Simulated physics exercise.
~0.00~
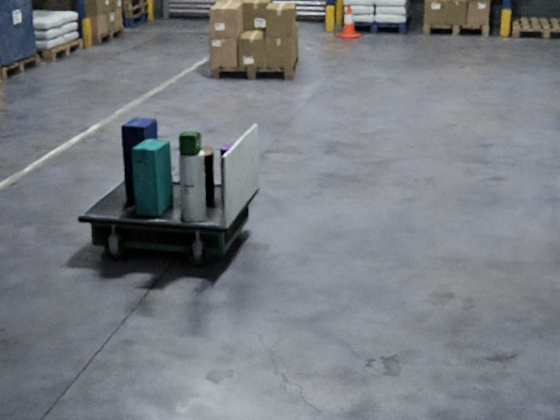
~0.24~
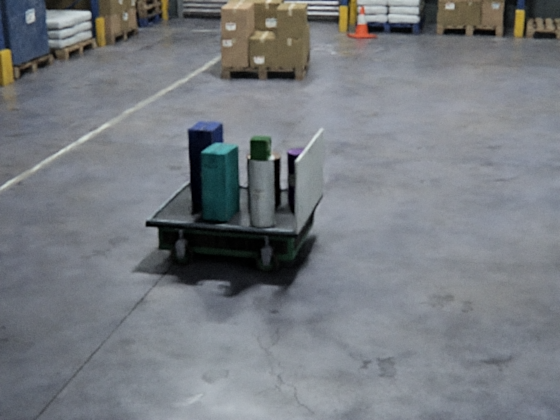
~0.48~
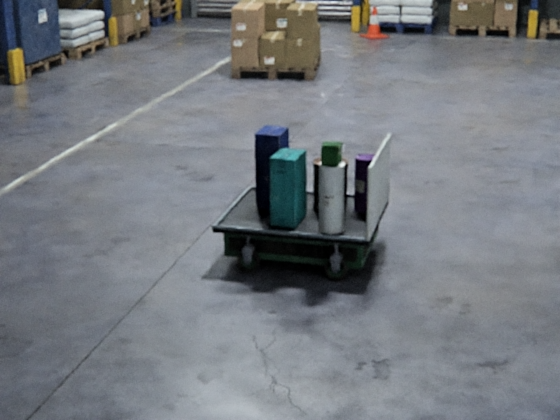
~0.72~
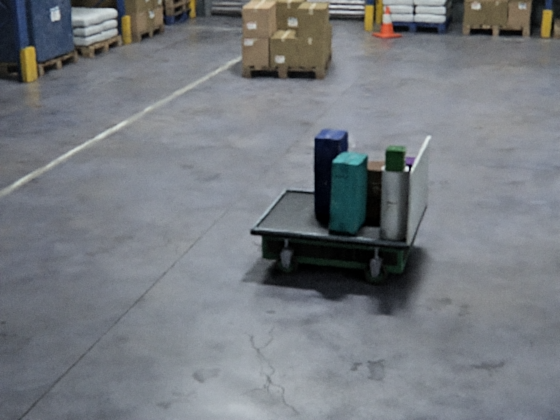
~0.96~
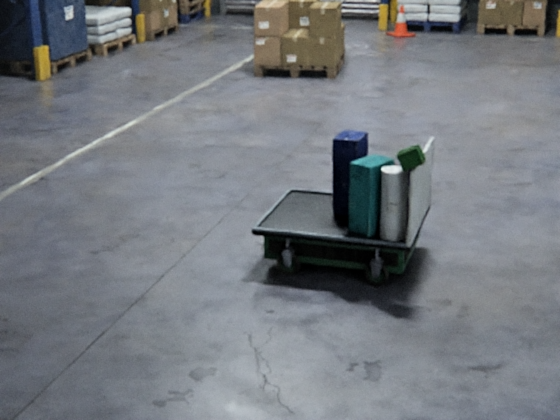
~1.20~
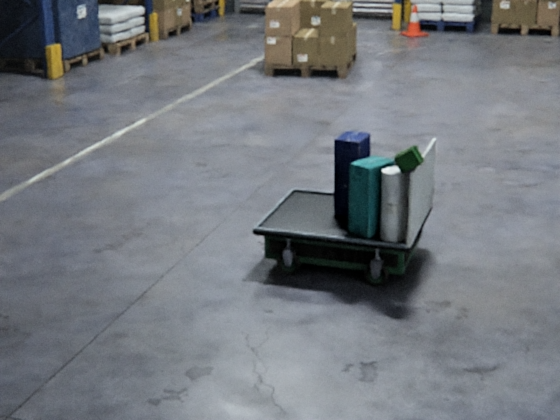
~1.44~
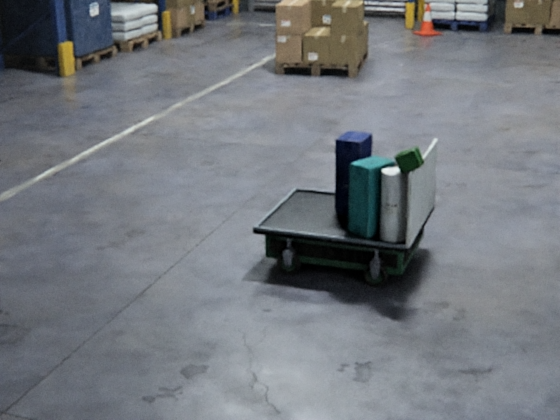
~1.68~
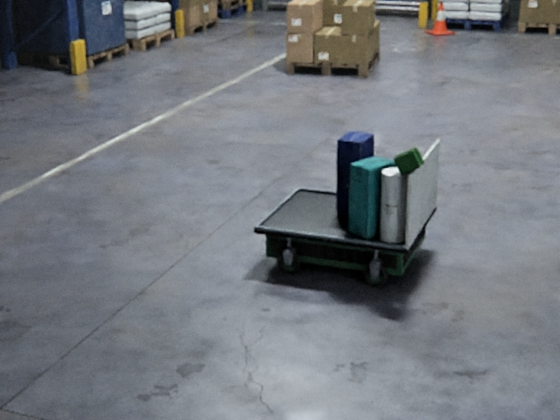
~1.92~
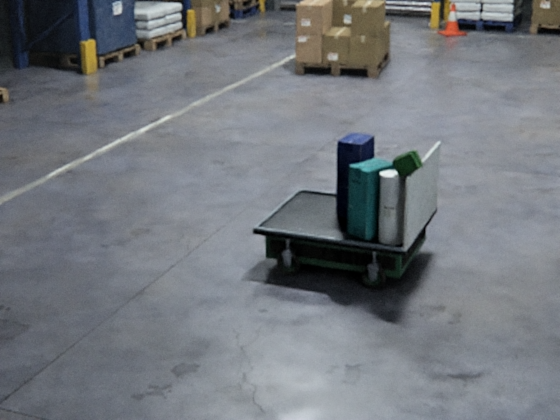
A low, flat cart with a tall pale board at its right end rolls across a grey warehouse floor, seen from above, with stacked cartons and an orange cone in the background. On its deck stand a blue box and a turquoise box at the left, a white canister with a green box behind it, and brown and purple items near the board. The cart travels right and then stops, while the load shifts toward the board. The green box tips over. At the end it lies tilted behind the upright white canister, the blue and turquoise boxes still stand, and the brown and purple items are out of sight.
